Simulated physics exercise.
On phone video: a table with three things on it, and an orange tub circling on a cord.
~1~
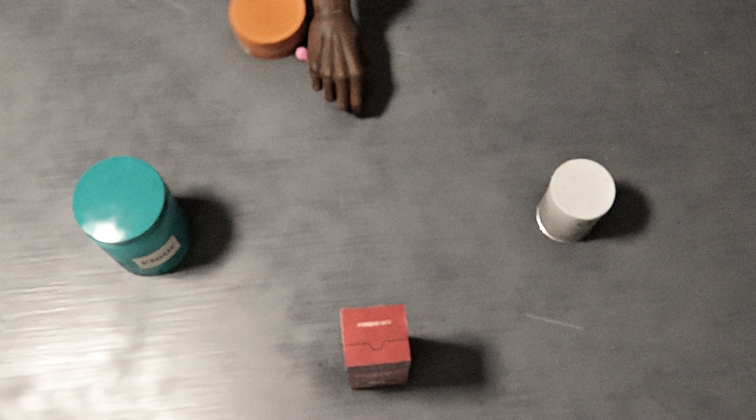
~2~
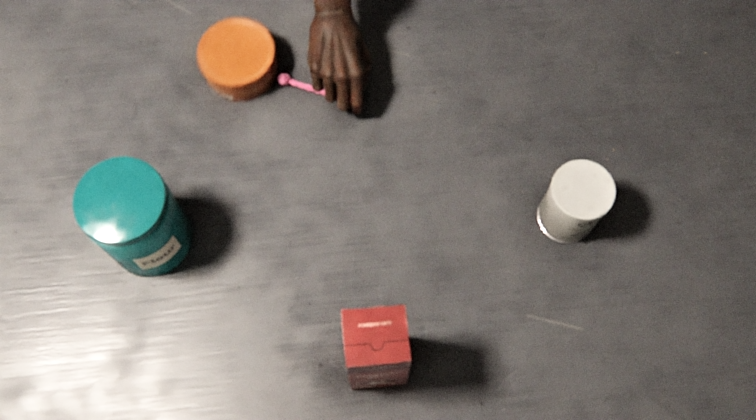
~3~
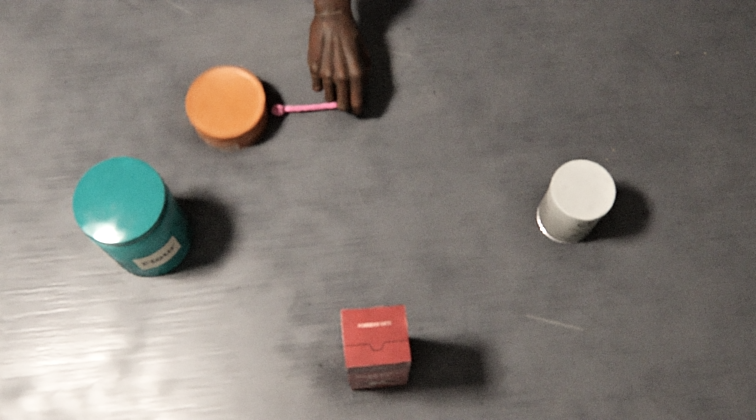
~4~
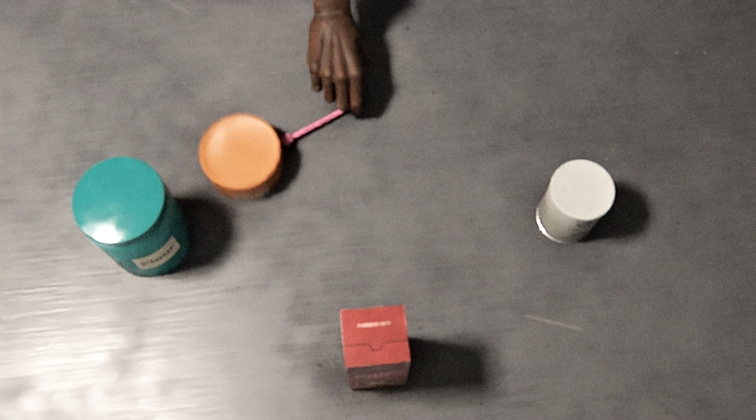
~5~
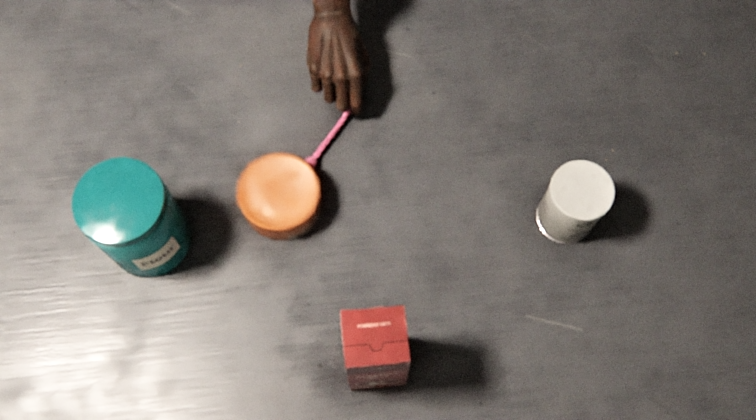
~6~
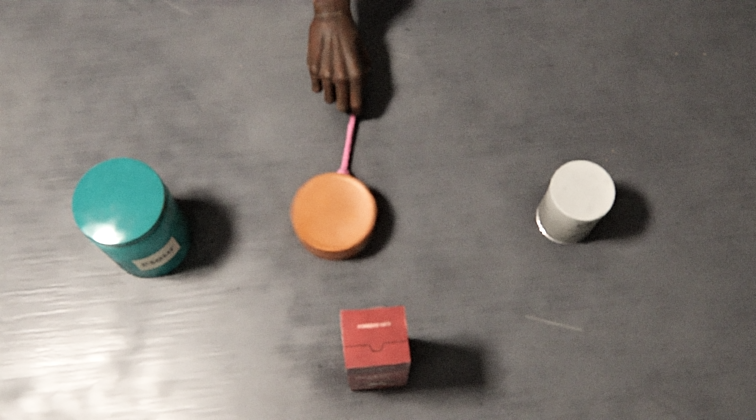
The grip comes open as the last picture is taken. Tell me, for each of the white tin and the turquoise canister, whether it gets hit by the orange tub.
White tin: Hit; turquoise canister: Not hit.
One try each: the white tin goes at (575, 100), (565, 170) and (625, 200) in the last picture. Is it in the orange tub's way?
Position one: No contact; position two: Contact; position three: Contact.
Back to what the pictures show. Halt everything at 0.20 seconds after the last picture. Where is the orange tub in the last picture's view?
It has reached (514, 220) by then.
Then, 0.08 s on from there, tub near (449, 217).
Then, 0.20 s on from there, tub near (513, 220); white tin pushed aside.
In the end, tub near (516, 220); white tin pushed aside. The white tin is struck and the turquoise canister remains clear.
